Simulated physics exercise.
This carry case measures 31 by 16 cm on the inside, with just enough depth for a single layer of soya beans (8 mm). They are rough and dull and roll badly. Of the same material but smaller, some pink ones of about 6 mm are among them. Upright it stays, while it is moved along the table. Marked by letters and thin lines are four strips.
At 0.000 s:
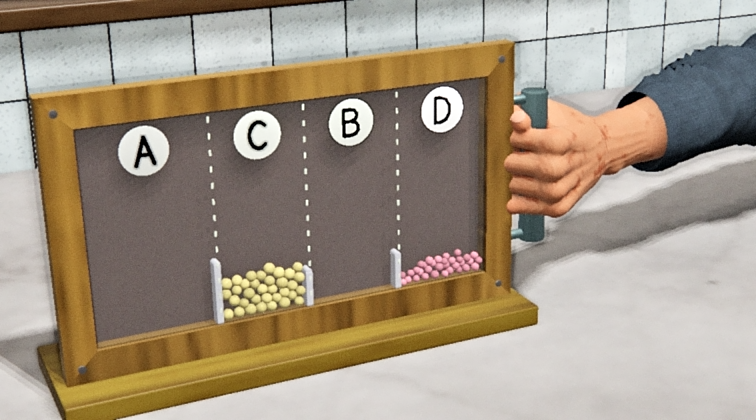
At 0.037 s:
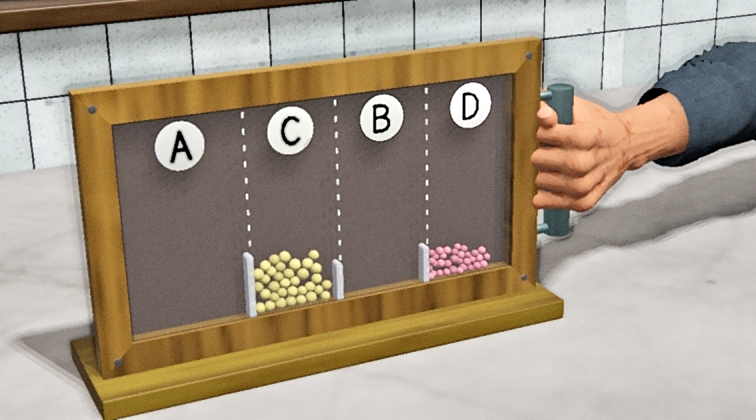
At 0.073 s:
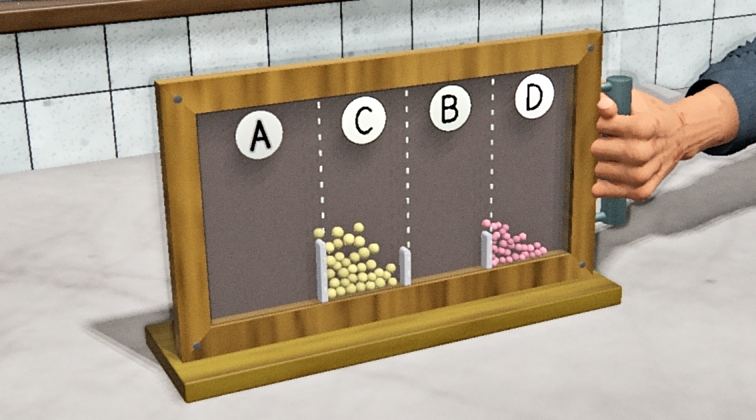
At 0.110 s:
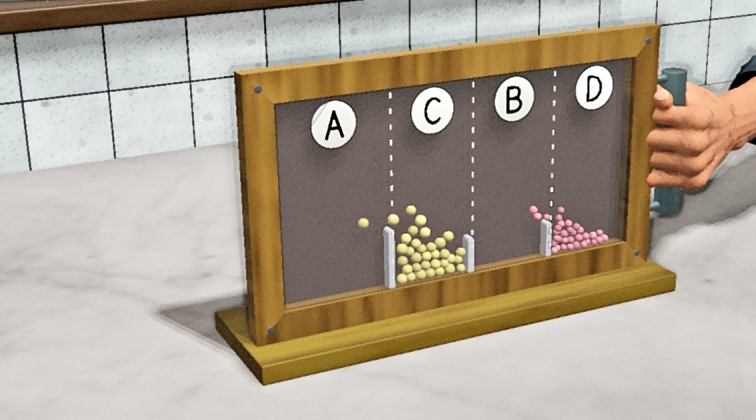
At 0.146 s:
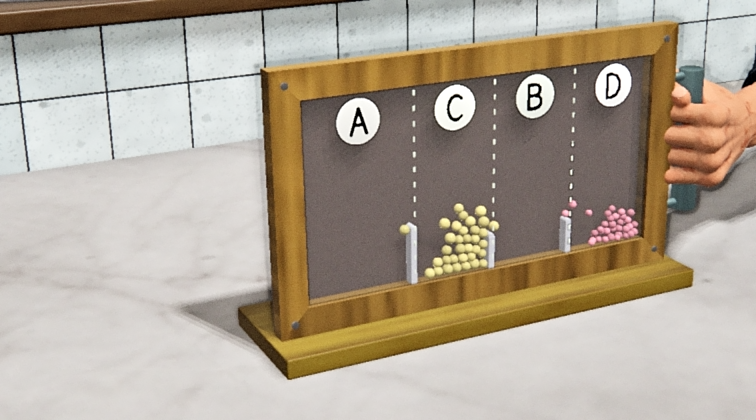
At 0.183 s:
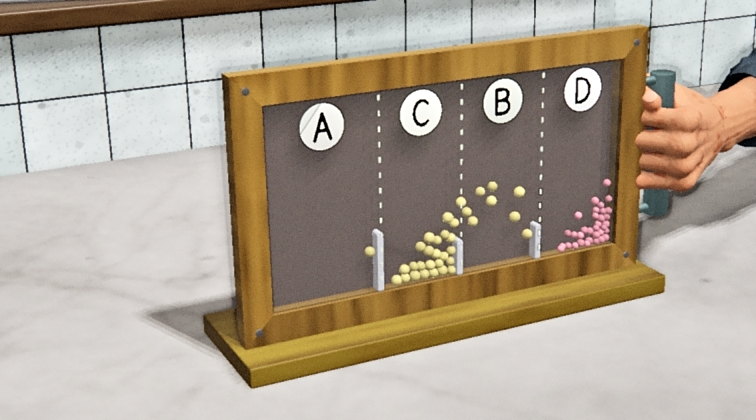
To begin with, small yellow balls sit in section C and pink ones in D of a wooden-framed case held by a hand. The hand slides it right, and both piles shift left, one yellow ball crossing into A. As it moves back left, yellow balls fly into B while pink ones bank rightward.
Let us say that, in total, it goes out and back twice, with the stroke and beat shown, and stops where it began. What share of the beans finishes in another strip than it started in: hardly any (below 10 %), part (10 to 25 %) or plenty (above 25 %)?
I'd call it a great deal.
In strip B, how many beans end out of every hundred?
It comes to around 20 per cent of the load.
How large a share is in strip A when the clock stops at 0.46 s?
I'd say some 5 in a hundred.
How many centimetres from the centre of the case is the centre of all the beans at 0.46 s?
Offset: Approx. 6 cm right, 6 cm below.
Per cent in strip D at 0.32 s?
Share: Near 55 per cent.
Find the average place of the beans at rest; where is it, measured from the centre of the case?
Right: About 4 cm; below: About 7 cm.
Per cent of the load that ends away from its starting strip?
Roughly 30 per cent.
After 0.32 s, it is 2 cm to the right; the beans' middle is 5 cm right of and 6 cm below the centre; B 10 %, C 35 %, D 55 %; 20 % have changed strip.
After 0.46 s, it is 14 cm to the right; the beans' middle is 6 cm right of and 6 cm below the centre; A 5 %, B 15 %, C 35 %, D 50 %; 30 % have changed strip.
After 0.57 s, it is at its start; the beans' middle is 5 cm right of and 6 cm below the centre; A 5 %, B 10 %, C 30 %, D 55 %; 35 % have changed strip.
At rest by 1.6 s, it is at its start; A 5 %, B 20 %, C 30 %, D 45 %; 30 % have changed strip.
